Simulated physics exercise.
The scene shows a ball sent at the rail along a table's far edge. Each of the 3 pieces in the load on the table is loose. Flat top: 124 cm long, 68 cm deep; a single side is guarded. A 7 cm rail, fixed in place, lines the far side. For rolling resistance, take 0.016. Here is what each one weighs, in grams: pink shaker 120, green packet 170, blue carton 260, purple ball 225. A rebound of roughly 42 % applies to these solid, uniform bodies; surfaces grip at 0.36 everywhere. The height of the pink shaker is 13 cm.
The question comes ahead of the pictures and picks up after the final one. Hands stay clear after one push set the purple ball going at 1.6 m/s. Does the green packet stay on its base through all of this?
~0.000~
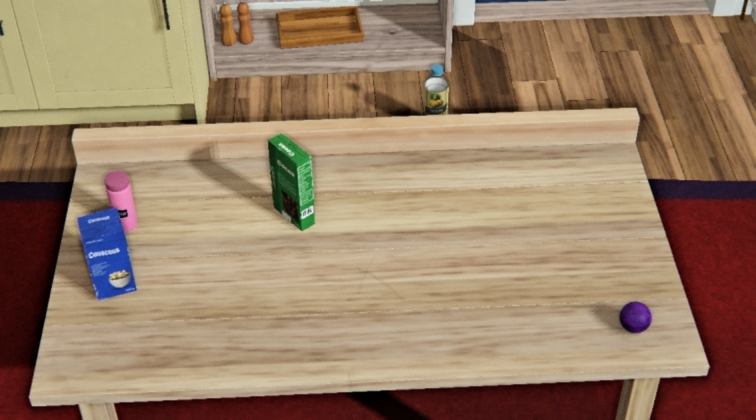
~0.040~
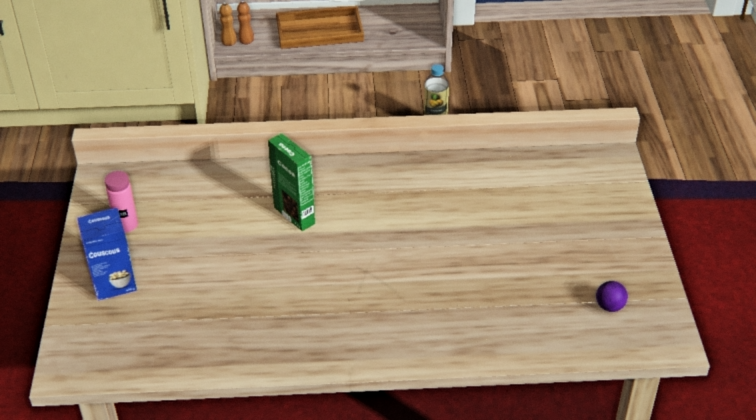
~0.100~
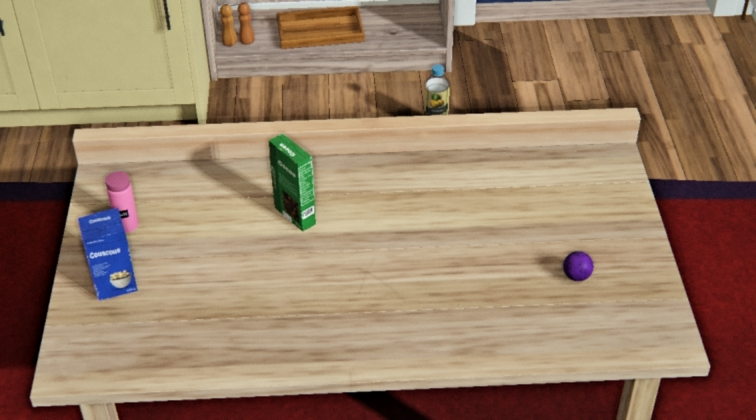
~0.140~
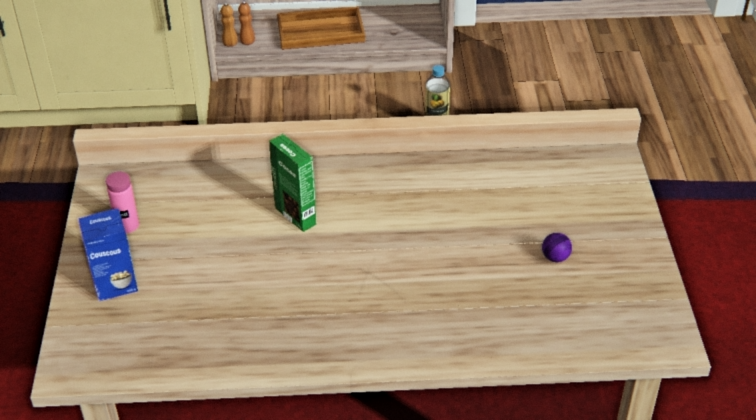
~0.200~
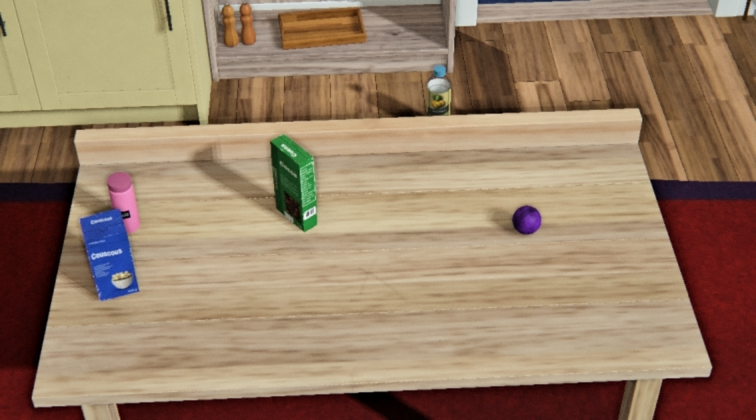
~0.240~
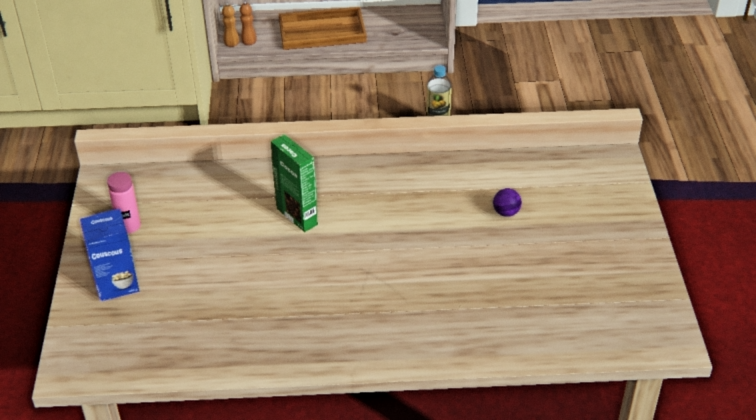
Down.
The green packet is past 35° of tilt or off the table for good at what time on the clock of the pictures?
About 1.2 seconds.
After 0.34 s, purple ball near (461, 161).
After 0.64 s, purple ball near (373, 185).
After 0.94 s, purple ball near (306, 208); green packet moved 3 cm near (281, 187).
After 1.34 s, purple ball near (302, 211); green packet on its side near (220, 222).
In the end (1.9 s), toppled on the table, green packet; the other 2 under 4 cm from the start. At the end, from the last picture's camera, green packet near (214, 226).
